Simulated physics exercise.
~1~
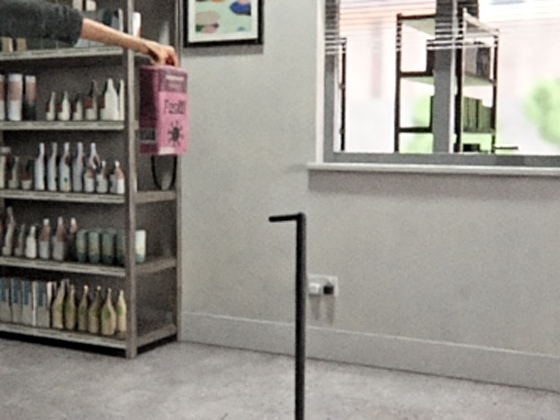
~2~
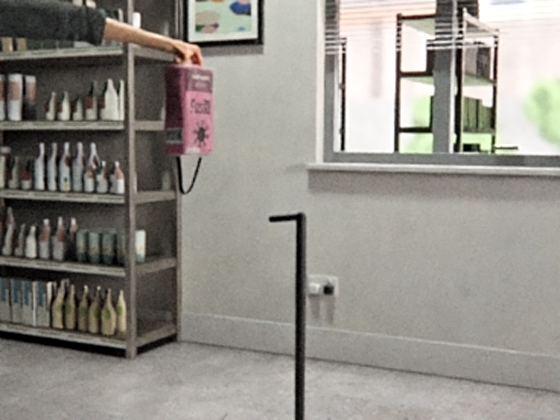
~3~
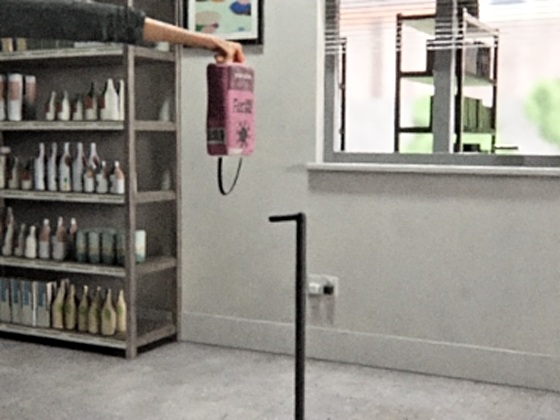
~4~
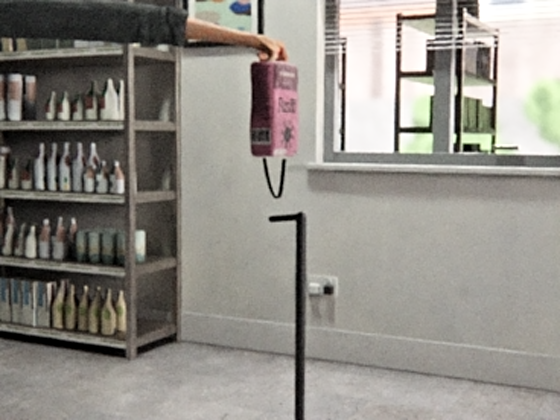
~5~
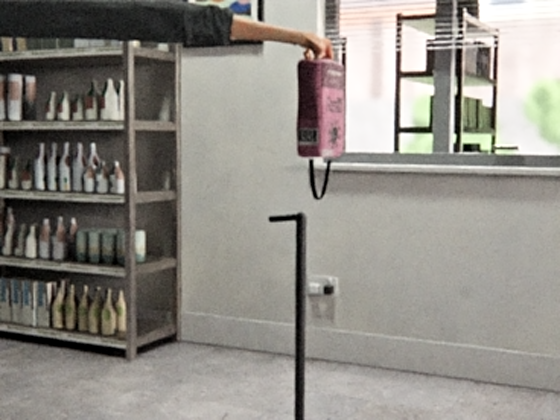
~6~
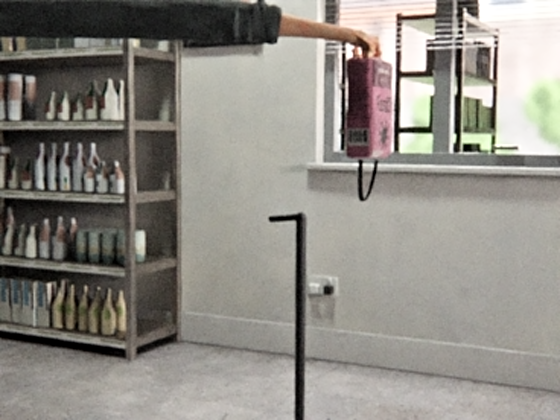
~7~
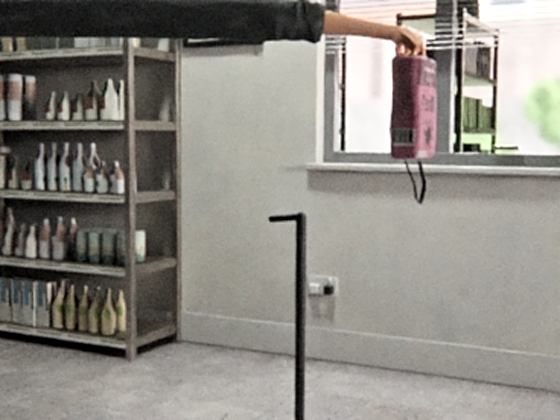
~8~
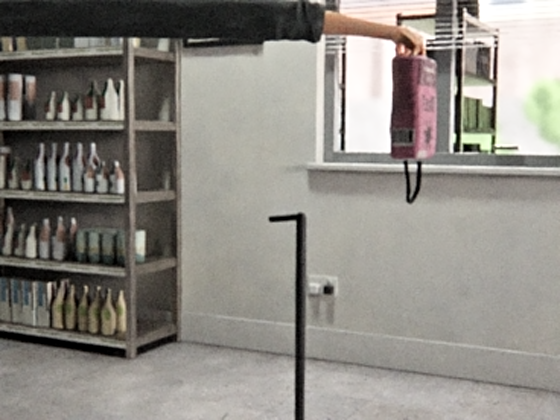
An outstretched arm in a dark sleeve carried a pink sack from left to right, passing it above a short black post while its loop dangled freely, then held it still near the window, well clear of the post.
